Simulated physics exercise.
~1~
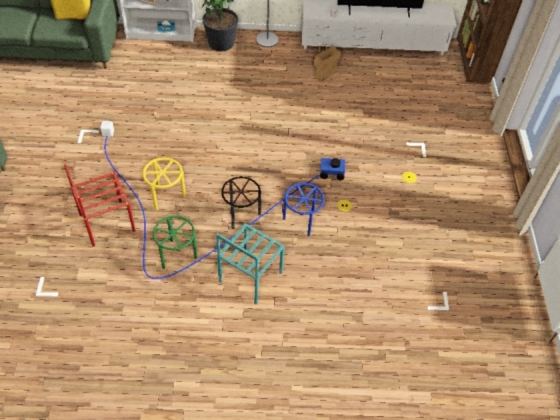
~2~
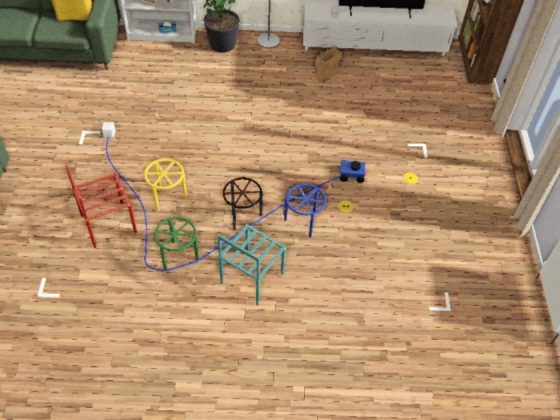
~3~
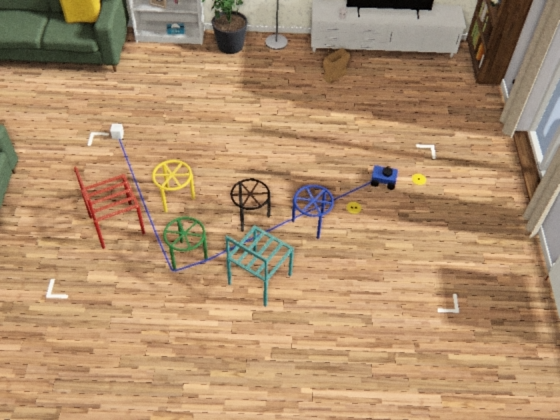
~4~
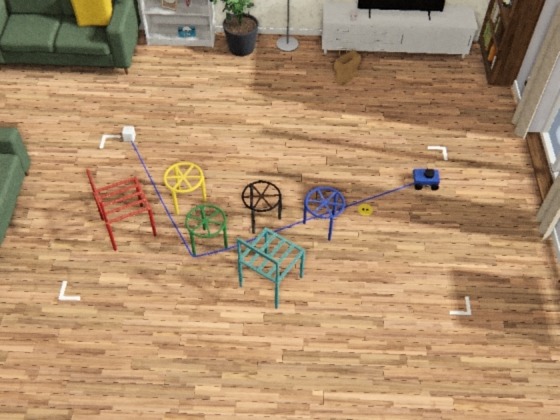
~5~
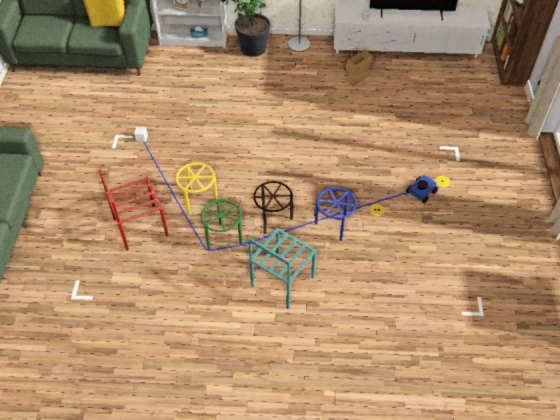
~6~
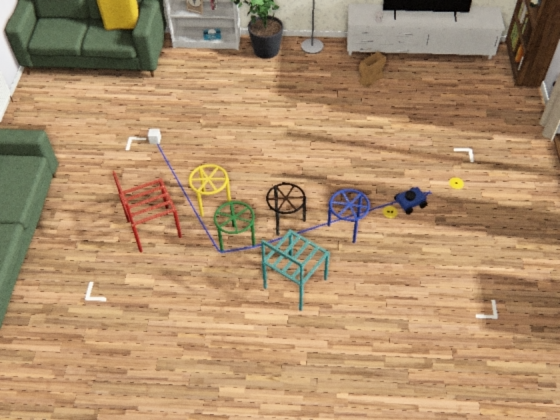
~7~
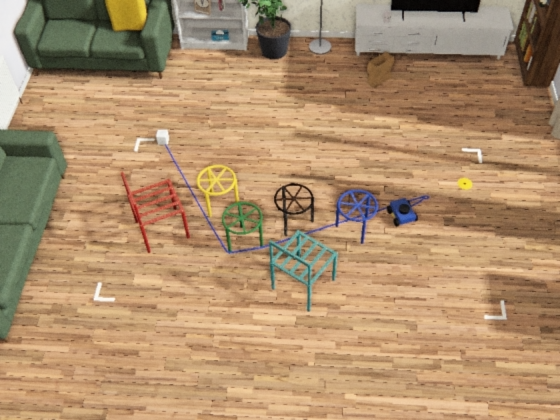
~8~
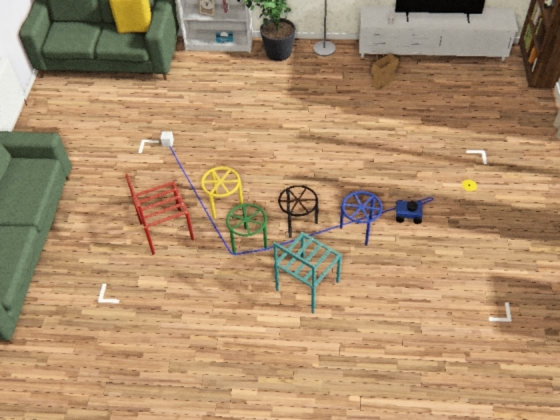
Blue cart trailing a cord among stools and chairs rolls right, tugging the green stool slightly, then turns back and stops.
